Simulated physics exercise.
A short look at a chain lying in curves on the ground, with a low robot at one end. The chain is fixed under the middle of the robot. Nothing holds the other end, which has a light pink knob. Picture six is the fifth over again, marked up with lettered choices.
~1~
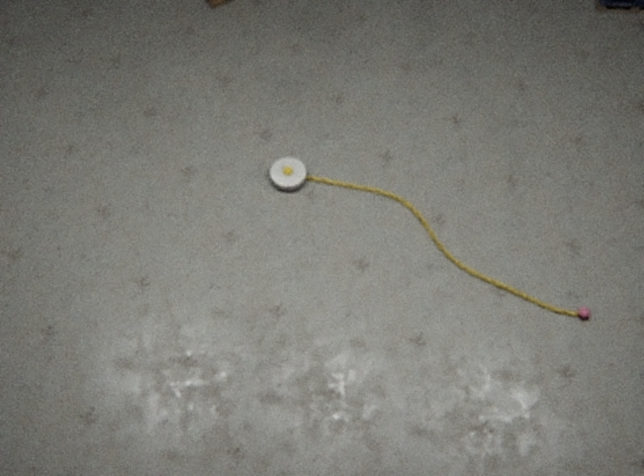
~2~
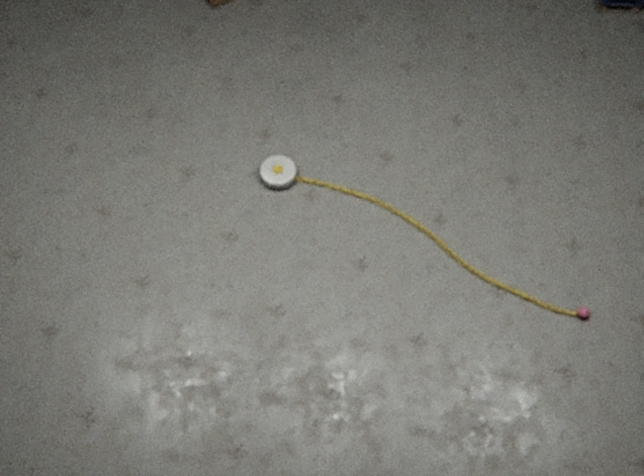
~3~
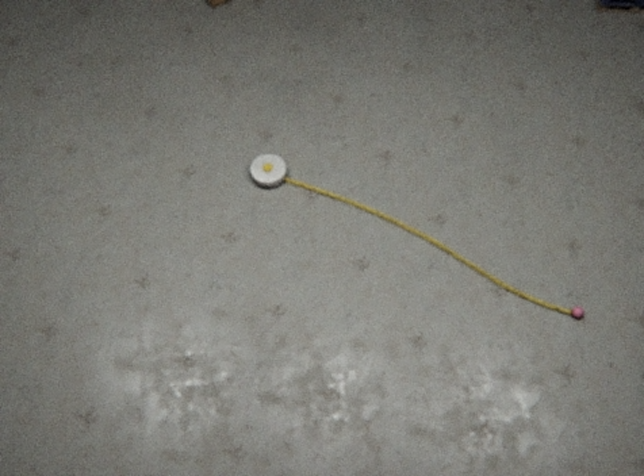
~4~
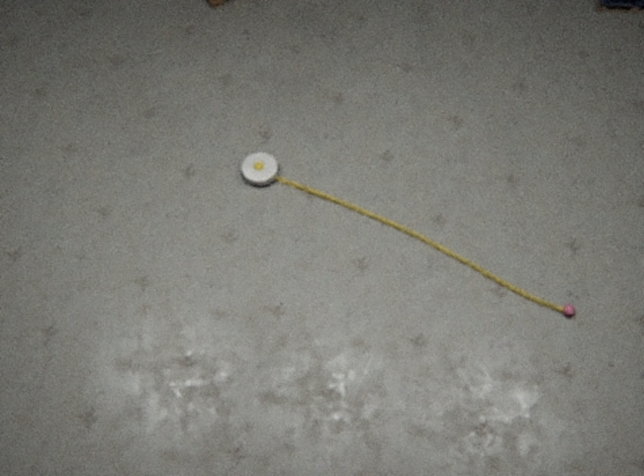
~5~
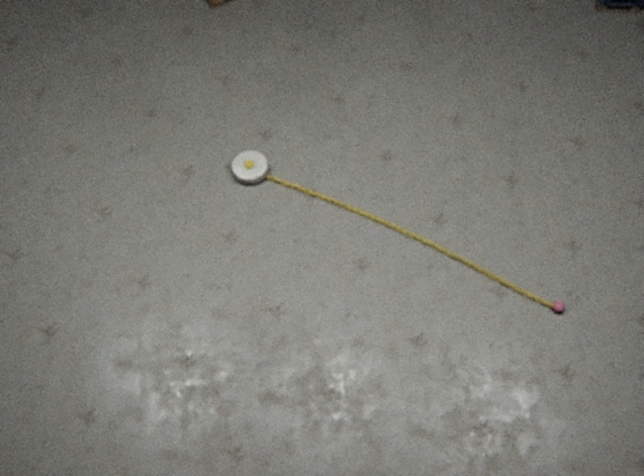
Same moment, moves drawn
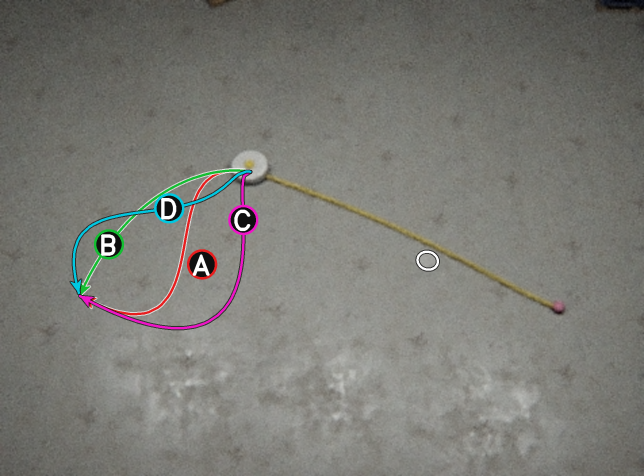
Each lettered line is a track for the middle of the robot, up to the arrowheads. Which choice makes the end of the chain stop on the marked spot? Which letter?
Choose route A.
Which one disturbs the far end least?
Route C.
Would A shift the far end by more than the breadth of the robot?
Yes.
On the marked copy, A from (251, 172) via (183, 252) to (82, 297); B from (251, 172) via (146, 206) to (80, 296); C from (251, 172) via (230, 301) to (80, 296); D from (251, 172) via (138, 213) to (79, 293); the ring at (428, 261).
Taking A. A third of the way, robot (187, 219), middle of the chain (354, 219), free end (511, 283).
Two thirds of the way, robot (152, 307), middle of the chain (321, 249), free end (486, 272).
When it is over, robot (78, 293), middle of the chain (260, 279), free end (428, 257); the free end is on the ring.
As for the rest, B leaves the free end at (413, 244); C leaves the free end at (432, 282); D leaves the free end at (406, 247).
